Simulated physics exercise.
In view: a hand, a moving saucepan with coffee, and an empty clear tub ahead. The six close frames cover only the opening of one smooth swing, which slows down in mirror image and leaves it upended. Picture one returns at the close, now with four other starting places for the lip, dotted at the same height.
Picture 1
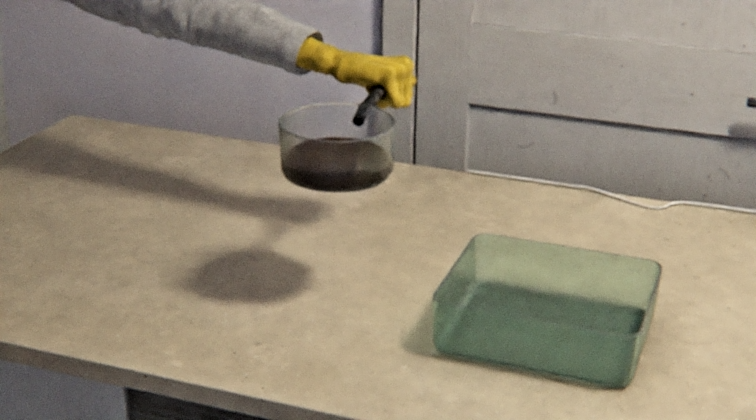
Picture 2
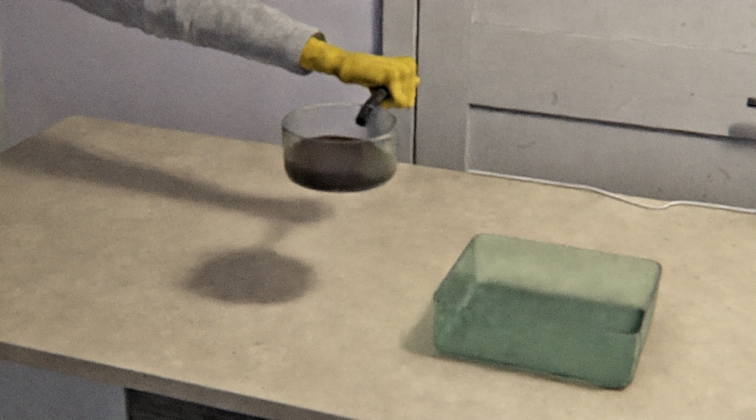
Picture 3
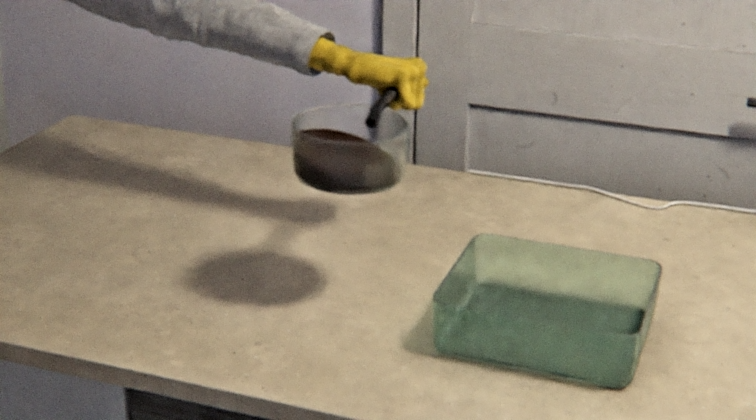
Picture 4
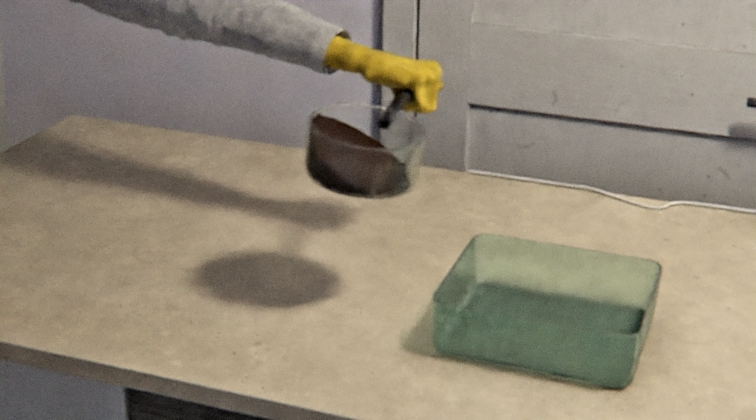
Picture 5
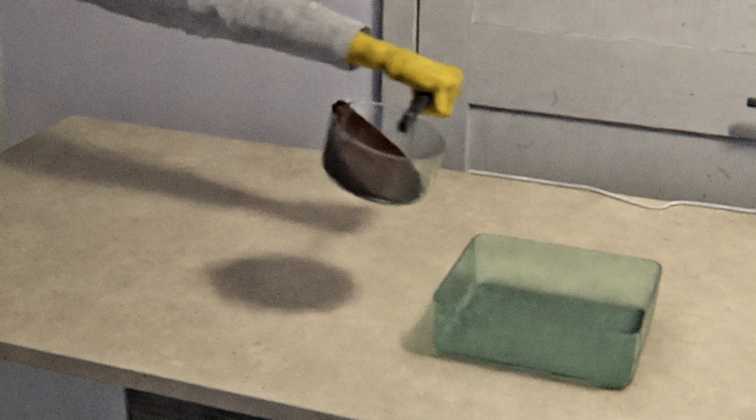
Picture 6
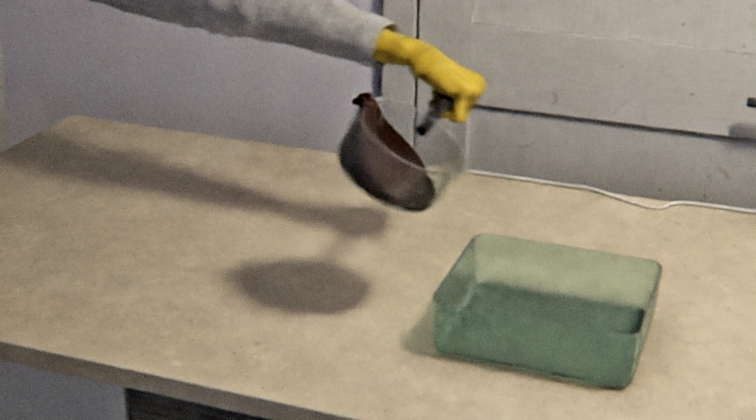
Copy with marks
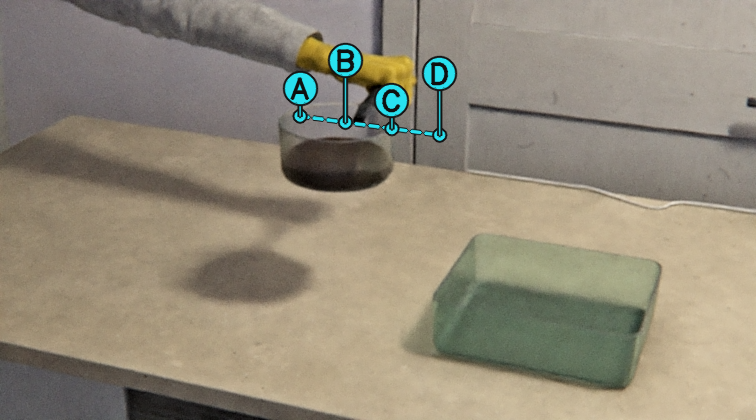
A yellow-gloved hand moves a clear pan of dark liquid right and tilts it.
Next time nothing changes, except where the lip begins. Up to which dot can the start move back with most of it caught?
Go for B.
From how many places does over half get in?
Three of the four.
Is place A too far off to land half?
Yes, it does.
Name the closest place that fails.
Place A.
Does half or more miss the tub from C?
No, that is safe.
On the marked copy, A at (300, 116); B at (345, 122); C at (391, 128); D at (439, 135).
Choosing A, about 31 % lands in the tub, 64 % falls short and 4 % goes beside or beyond.
Choosing B, about 70 % lands in the tub, 20 % falls short and 10 % goes beside or beyond.
Choosing C, about 85 % lands in the tub, 4 % falls short and 11 % goes beside or beyond.
Choosing D, about 81 % lands in the tub, 4 % falls short and 15 % goes beside or beyond.
